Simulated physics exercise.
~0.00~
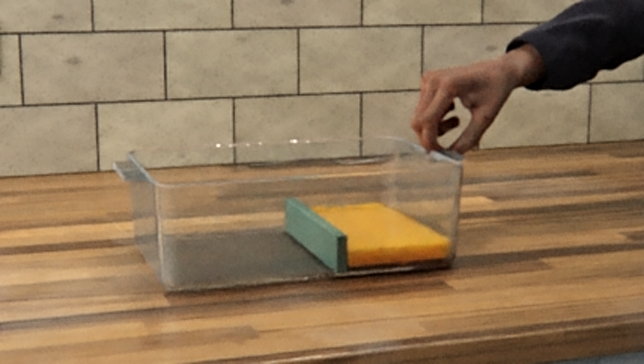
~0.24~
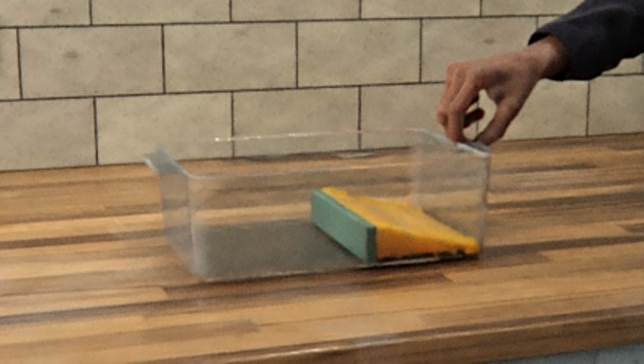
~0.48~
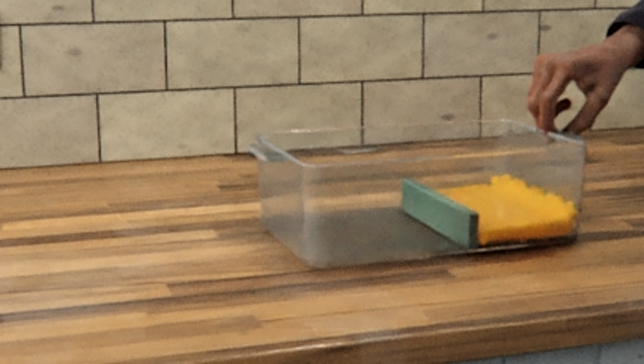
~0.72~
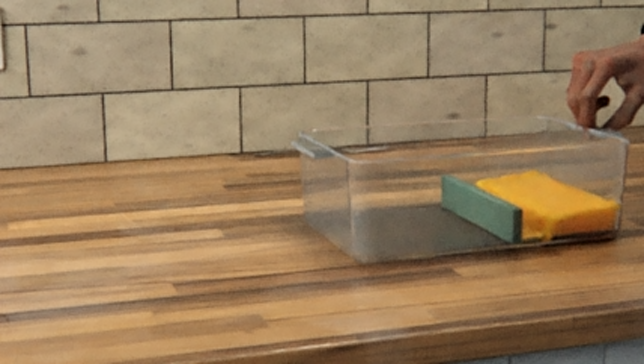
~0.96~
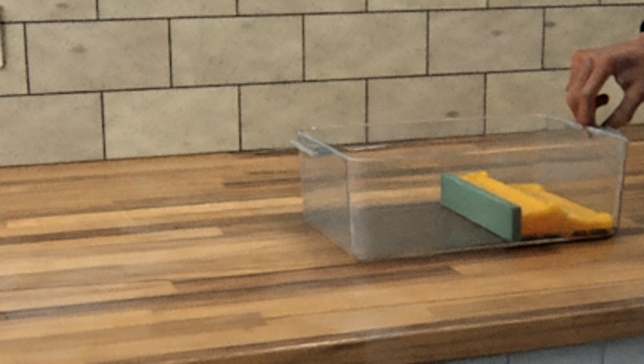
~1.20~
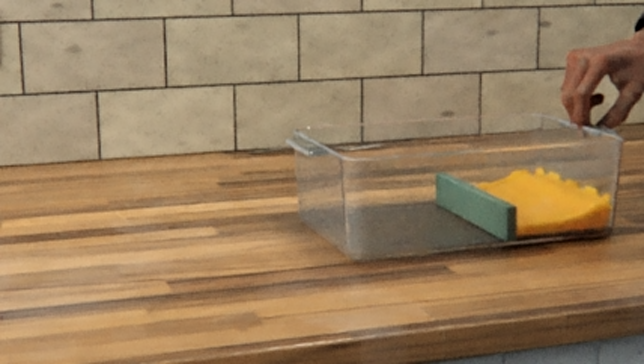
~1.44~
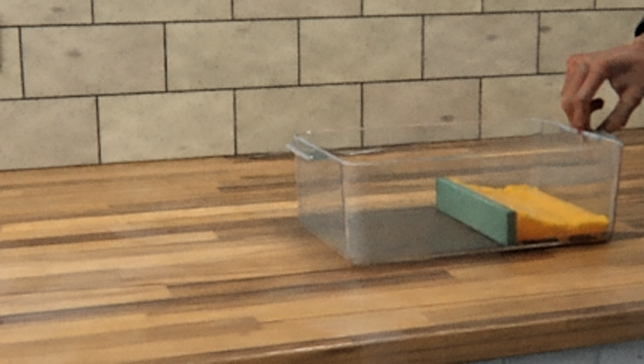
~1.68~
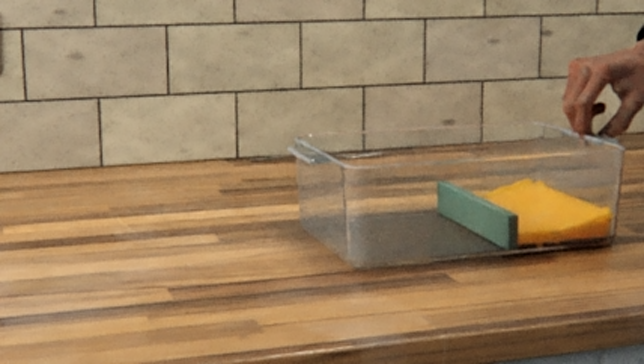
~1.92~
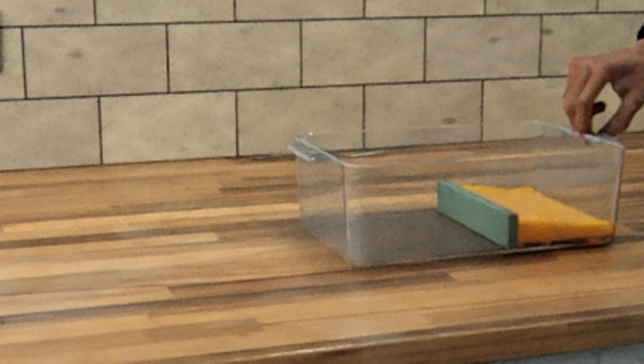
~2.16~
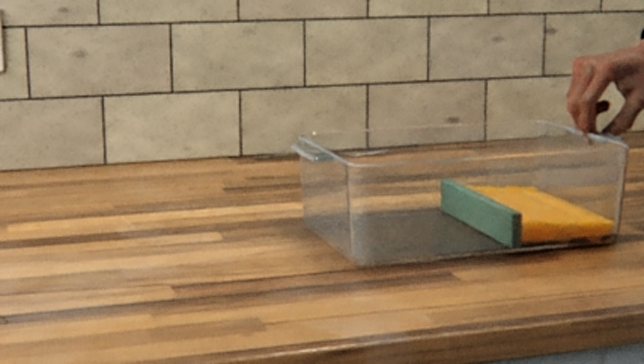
On a wooden kitchen counter, a hand pulling a clear box rightward, orange liquid sloshing behind a green divider, then nearly levelling.
